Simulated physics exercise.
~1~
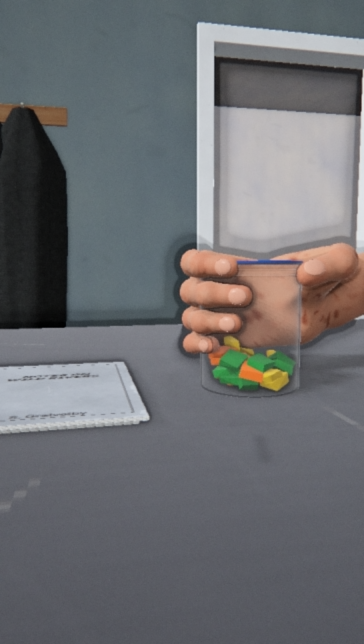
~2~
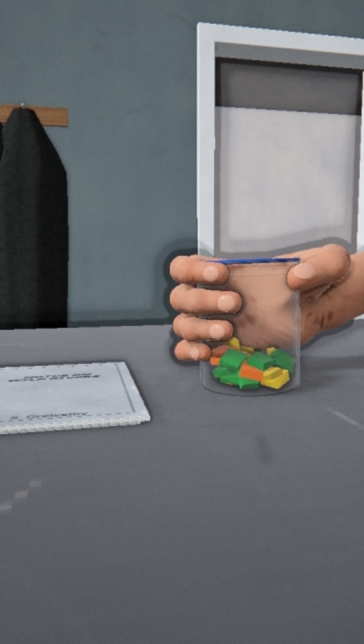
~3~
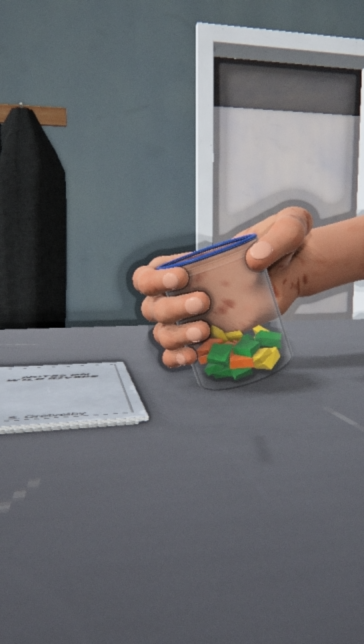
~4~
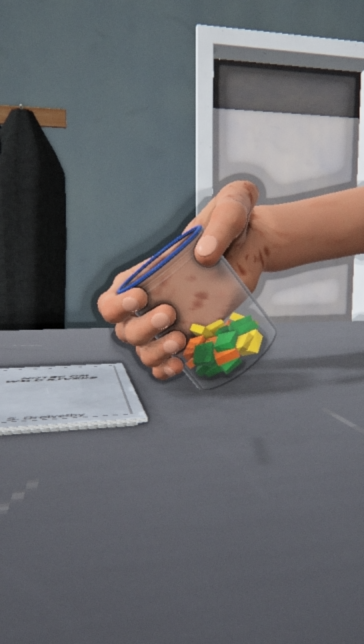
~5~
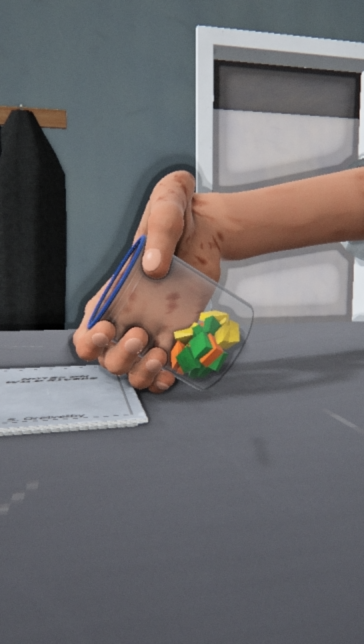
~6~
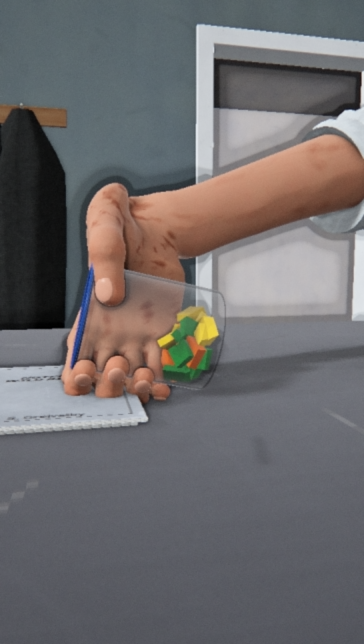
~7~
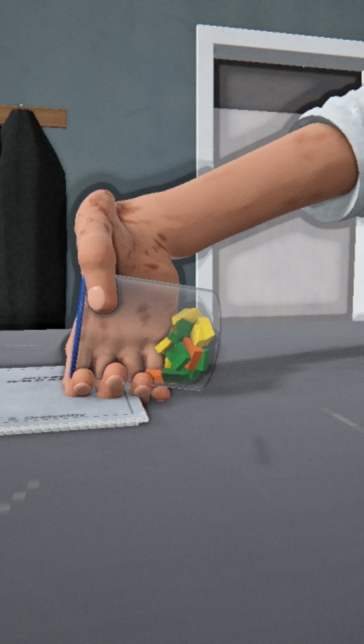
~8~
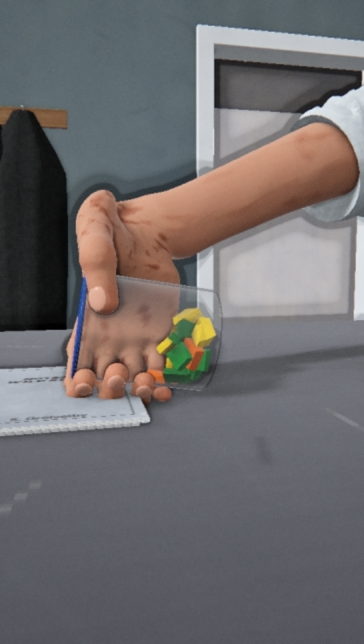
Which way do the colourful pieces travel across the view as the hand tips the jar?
They move to the left, carried along inside the jar as it tips over.
